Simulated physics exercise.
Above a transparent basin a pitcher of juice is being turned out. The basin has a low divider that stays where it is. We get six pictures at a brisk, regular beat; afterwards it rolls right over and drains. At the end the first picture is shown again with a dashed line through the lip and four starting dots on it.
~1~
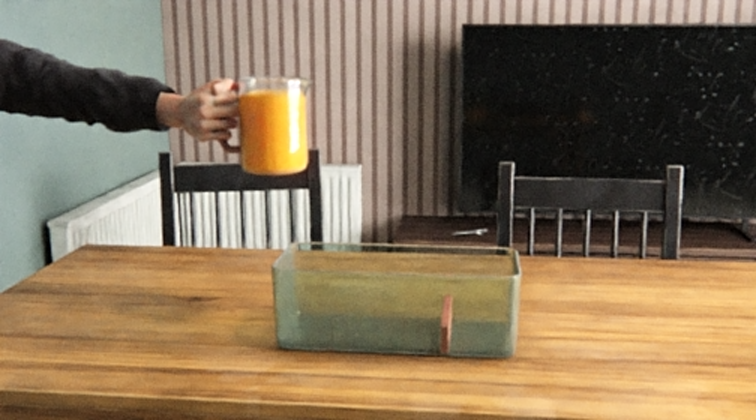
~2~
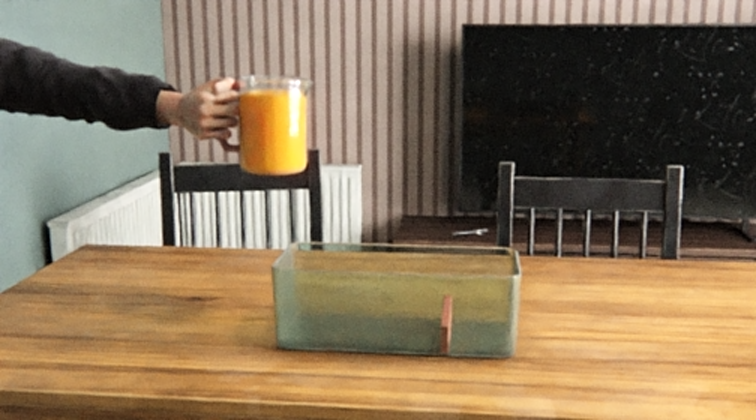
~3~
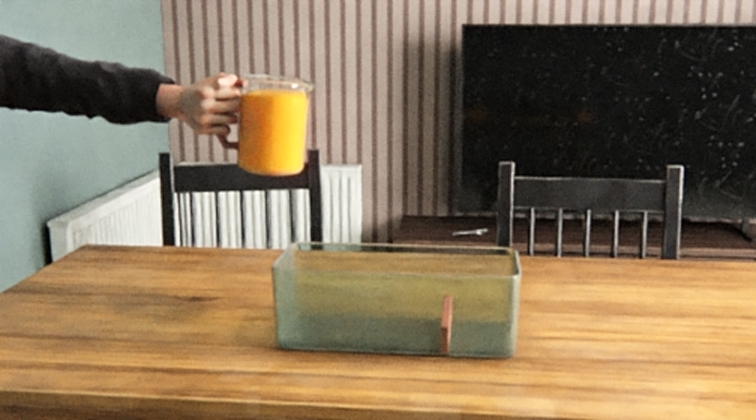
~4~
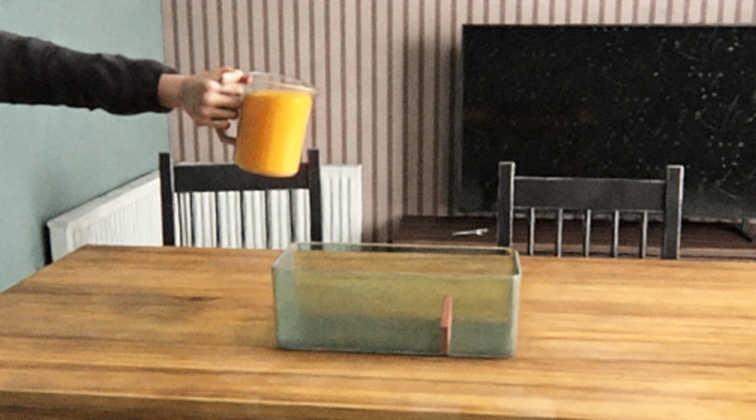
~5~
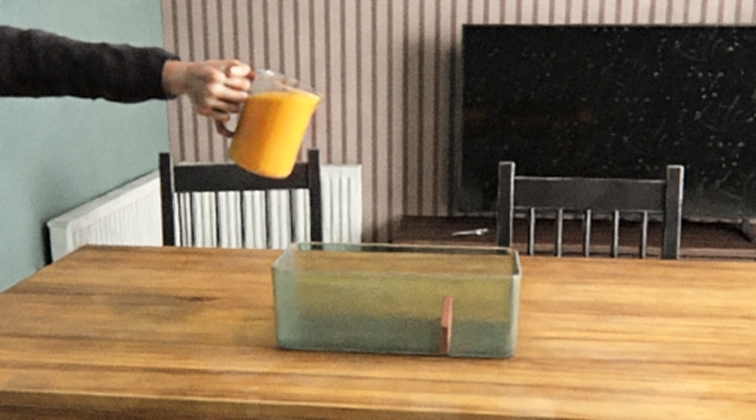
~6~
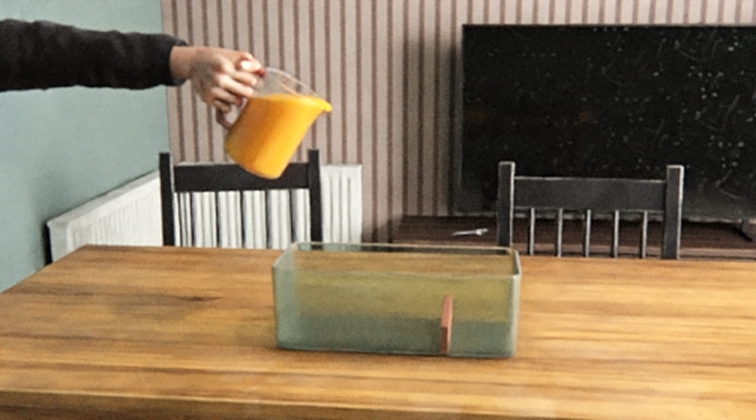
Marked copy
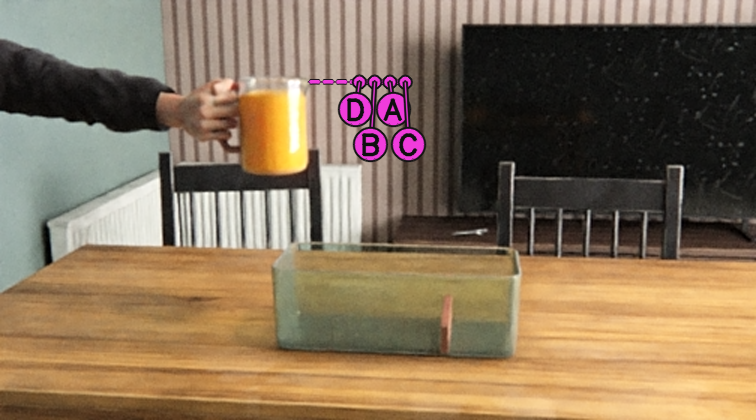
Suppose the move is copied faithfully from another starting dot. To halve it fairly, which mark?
Choose B.
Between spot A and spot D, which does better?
That is spot A.
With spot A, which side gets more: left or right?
More ends on the right.
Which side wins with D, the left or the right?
The left side.
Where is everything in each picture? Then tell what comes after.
The first picture shows upright, lip at (310, 81); basin from (277, 346) to (516, 356); top of the wall at (447, 310); nothing has left yet.
The second picture shows upright, lip at (311, 82); nothing has left yet.
The third picture shows tipped about 6°, lip at (314, 86); nothing has left yet.
The fourth picture shows tipped about 13°, lip at (319, 91); nothing has left yet.
The fifth picture shows tipped about 22°, lip at (323, 99); nothing has left yet.
The sixth picture shows tipped about 33°, lip at (327, 109); juice is over the lip, down to (327, 109).
On the marked copy, A at (389, 82); B at (374, 82); C at (405, 82); D at (359, 82).
Choosing A, about 26 % ends left of the wall and 71 % right of it.
Choosing B, about 53 % ends left of the wall and 45 % right of it.
Choosing C, about 24 % ends left of the wall and 73 % right of it; 3 % is lost outside.
Choosing D, about 87 % ends left of the wall and 7 % right of it; 6 % is lost outside.
